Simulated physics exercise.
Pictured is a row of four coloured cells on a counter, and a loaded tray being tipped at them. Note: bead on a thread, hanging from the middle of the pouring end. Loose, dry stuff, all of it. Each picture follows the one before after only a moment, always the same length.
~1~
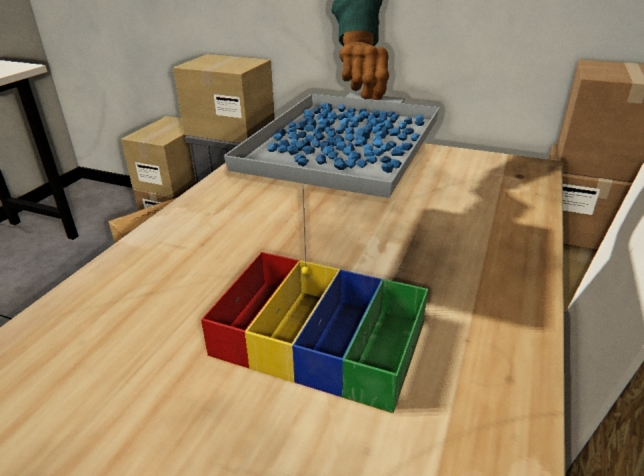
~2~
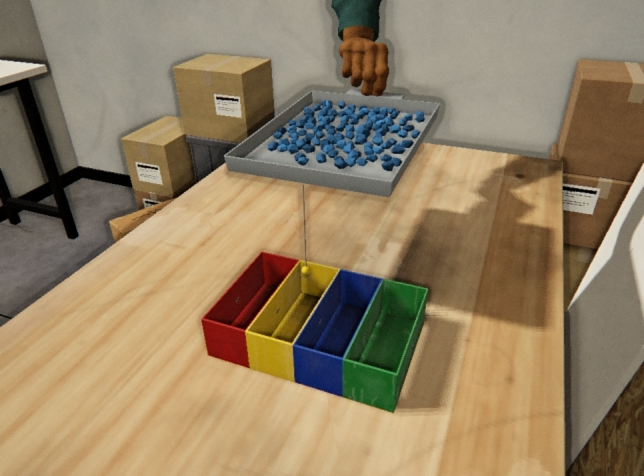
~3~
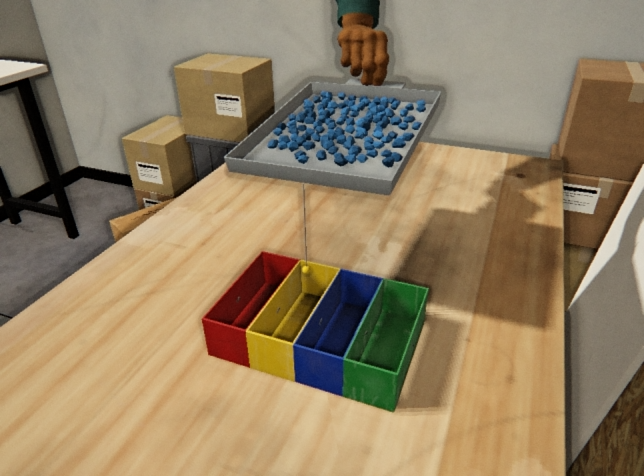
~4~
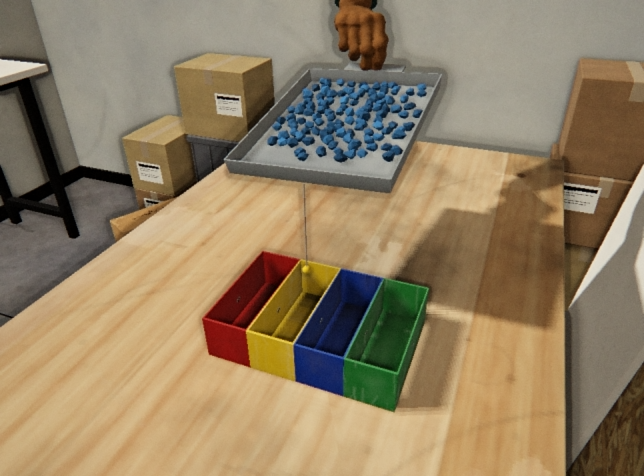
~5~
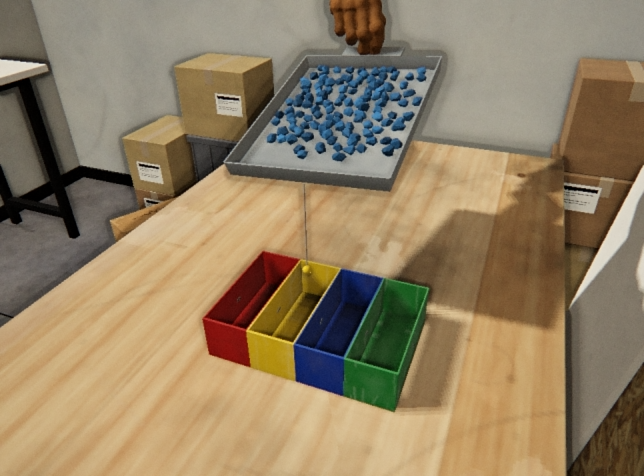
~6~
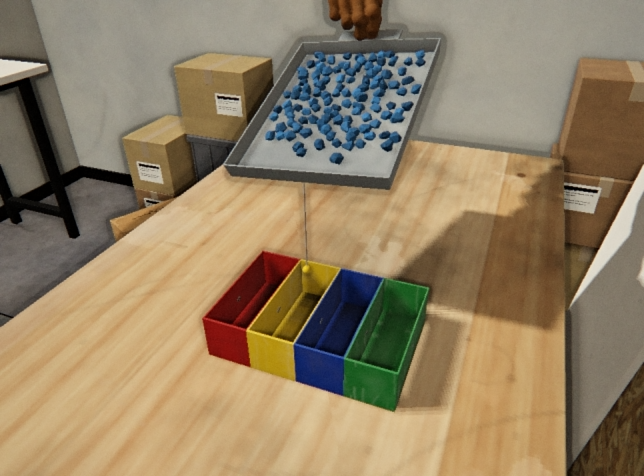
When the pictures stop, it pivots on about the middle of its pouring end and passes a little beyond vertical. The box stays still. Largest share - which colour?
Red cell.
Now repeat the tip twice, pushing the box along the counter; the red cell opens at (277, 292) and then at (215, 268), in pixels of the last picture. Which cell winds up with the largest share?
The first time that red cell comes out on top, the second time the yellow one.
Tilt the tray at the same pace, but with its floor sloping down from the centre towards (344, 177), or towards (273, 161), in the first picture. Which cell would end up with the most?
First: The blue cell, second: The red one.
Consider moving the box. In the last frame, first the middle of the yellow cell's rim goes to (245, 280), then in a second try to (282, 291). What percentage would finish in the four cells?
Roughly 100 %, then roughly 90 %.
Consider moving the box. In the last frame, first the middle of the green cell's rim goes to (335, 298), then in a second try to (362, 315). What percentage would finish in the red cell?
That makes 20 per cent, followed by 50 per cent.
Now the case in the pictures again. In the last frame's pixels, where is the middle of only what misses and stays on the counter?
Look around pixel (190, 316).
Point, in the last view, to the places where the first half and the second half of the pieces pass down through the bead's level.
The leading part at (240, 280), the rest of it at (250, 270).
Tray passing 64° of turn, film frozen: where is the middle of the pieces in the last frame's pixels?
Roughly at (274, 154).
Soon, tray tipped steeply; nearly all on the tray; a stray few falling or outside the box.
A while on, tray tipped past a quarter turn; about a third on the tray; about a quarter in the red cell; a small part in the yellow cell; a stray few in the blue cell; about a quarter falling or outside the box.
Towards the end, tray tipped past a quarter turn; about a third in the red cell; about a quarter in the yellow cell; a stray few in the blue cell; about a third falling or outside the box.
Finally, tray tipped past a quarter turn; about a third in the red cell; about a quarter in the yellow cell; a stray few in the blue cell; none in the green cell; about a third outside the box.
